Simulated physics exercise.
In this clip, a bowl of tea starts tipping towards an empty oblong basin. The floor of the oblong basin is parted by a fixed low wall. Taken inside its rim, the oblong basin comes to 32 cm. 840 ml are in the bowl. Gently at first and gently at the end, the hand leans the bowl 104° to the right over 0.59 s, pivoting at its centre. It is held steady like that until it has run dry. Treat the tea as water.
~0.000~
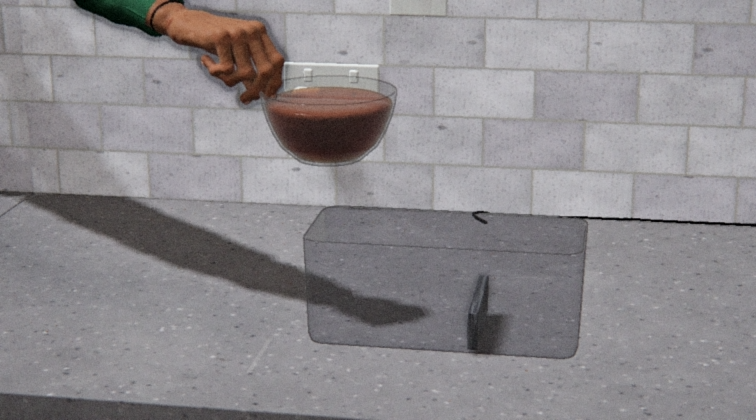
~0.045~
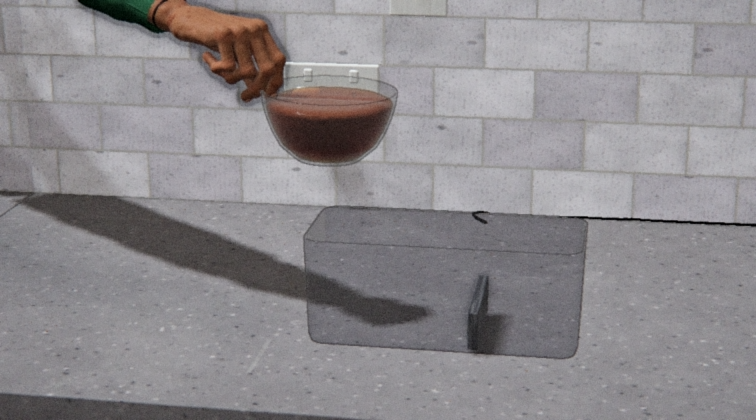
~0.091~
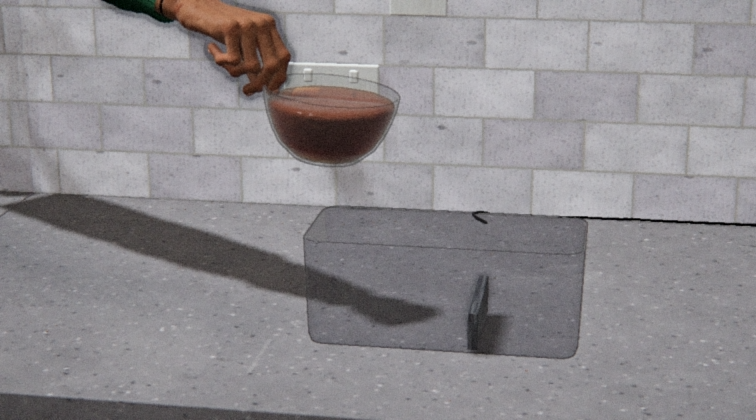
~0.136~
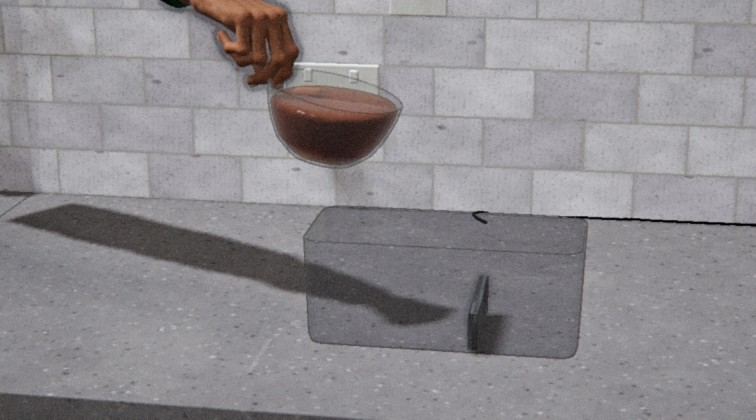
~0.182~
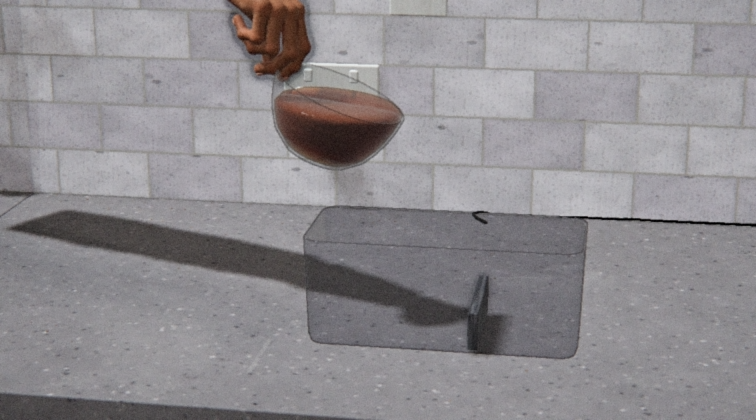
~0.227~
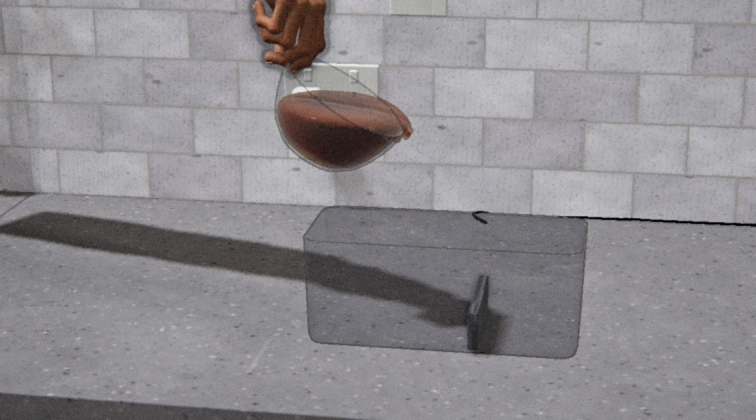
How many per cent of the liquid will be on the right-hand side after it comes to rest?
Some 16 per cent will be on the right-hand side.
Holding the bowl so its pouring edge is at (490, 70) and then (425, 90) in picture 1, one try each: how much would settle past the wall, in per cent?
Some 70 and 30 per cent, in that order.
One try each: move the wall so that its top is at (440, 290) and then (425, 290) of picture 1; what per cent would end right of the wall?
First try about 40 %, second try about 60 %.
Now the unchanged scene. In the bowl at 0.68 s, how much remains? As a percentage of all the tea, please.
Near 0 percent, more or less.
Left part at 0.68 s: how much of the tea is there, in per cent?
Left share: Approx. 88 %.
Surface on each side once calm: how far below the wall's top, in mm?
Left 18 mm, right 36 mm.
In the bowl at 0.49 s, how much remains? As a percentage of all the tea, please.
Some 16 % of it is still there.
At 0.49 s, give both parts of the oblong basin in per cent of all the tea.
Lab note: Left near 52, right near 1.
Then, 0.49 s in, the tilt is 96° and 16 per cent is still to pour, 51 is left of the wall and 1 right of it.
Then, 0.68 s in, the tilt is 104° and 0 per cent is still to pour, 89 is left of the wall and 5 right of it.
Then, 0.87 s in, the tilt is 104° and 0 per cent is still to pour, 80 is left of the wall and 16 right of it.
Then, 1.09 s in, the tilt is 104° and 0 per cent is still to pour, 80 is left of the wall and 16 right of it.
Finally, 80 per cent lies left of the wall, 16 right of it and 5 outside.
